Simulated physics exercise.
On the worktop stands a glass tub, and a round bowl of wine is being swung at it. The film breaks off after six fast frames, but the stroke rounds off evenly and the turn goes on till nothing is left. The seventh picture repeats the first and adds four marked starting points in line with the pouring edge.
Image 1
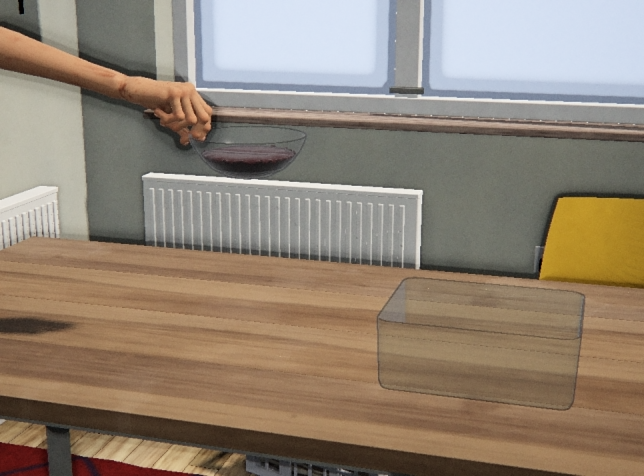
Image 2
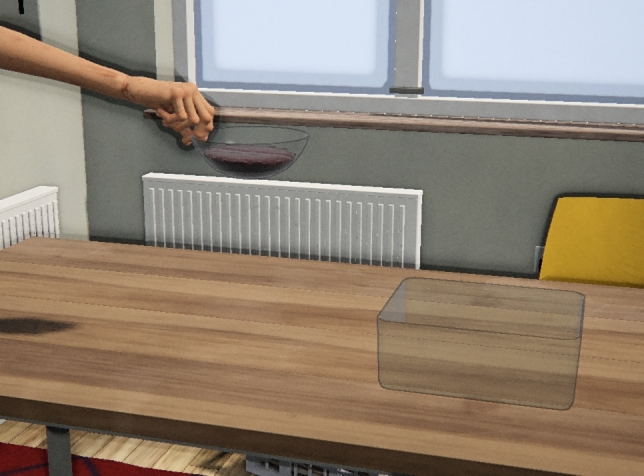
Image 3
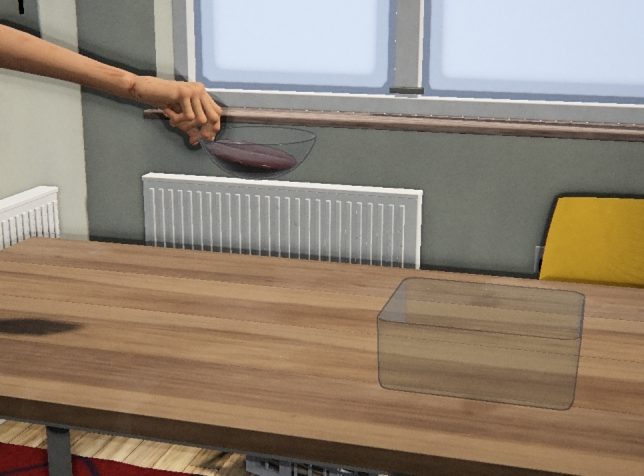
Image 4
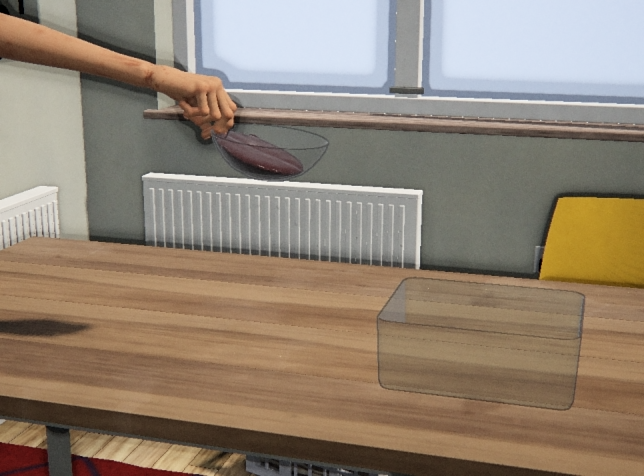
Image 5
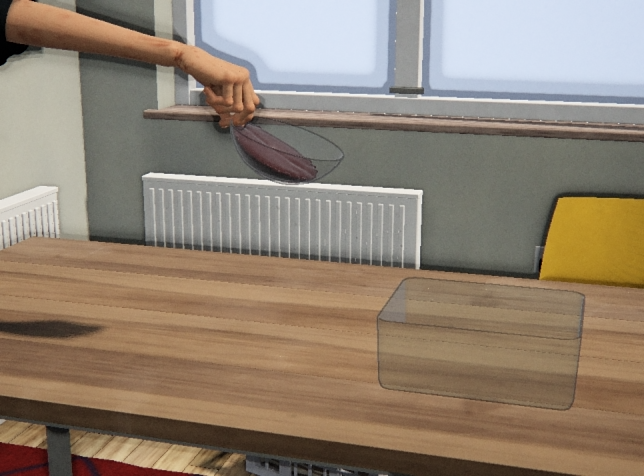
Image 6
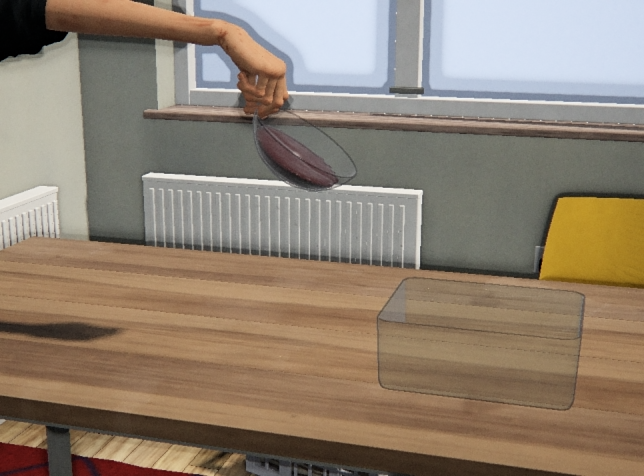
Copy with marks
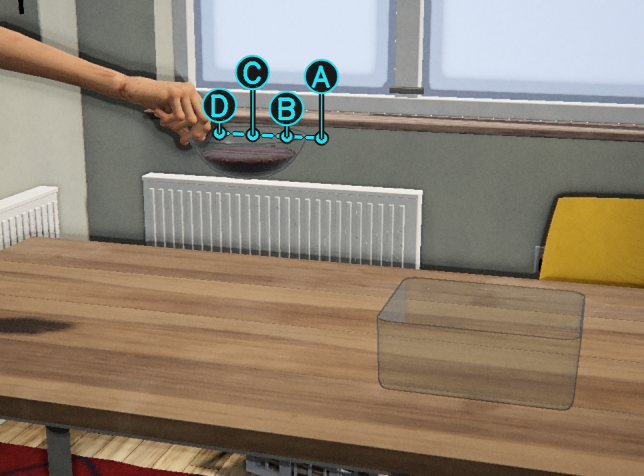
A hand held a round glass bowl of dark red wine above a wooden table with a clear tub on it, then moved it to the right, tilting it more and more steeply.
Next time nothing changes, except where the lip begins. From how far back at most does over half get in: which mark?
Use place C.
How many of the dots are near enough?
Three of them.
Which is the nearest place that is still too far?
It is D.
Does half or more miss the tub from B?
No.
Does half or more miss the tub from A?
No.
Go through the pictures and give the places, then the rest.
In the first frame, upright, lip at (302, 137); tub from (378, 386) to (573, 409); nothing has left yet.
In the second frame, upright, lip at (305, 137); nothing has left yet.
In the third frame, upright, lip at (312, 138); nothing has left yet.
In the fourth frame, tipped about 6°, lip at (325, 144); nothing has left yet.
In the fifth frame, tipped about 18°, lip at (341, 158); nothing has left yet.
In the sixth frame, tipped about 34°, lip at (354, 175); nothing has left yet.
On the marked copy, A at (321, 138); B at (286, 136); C at (252, 134); D at (219, 133).
If A is chosen, about 74 % lands in the tub, 5 % falls short and 22 % goes beside or beyond.
If B is chosen, about 79 % lands in the tub, 4 % falls short and 17 % goes beside or beyond.
If C is chosen, about 68 % lands in the tub, 18 % falls short and 14 % goes beside or beyond.
If D is chosen, about 8 % lands in the tub, 88 % falls short and 4 % goes beside or beyond.
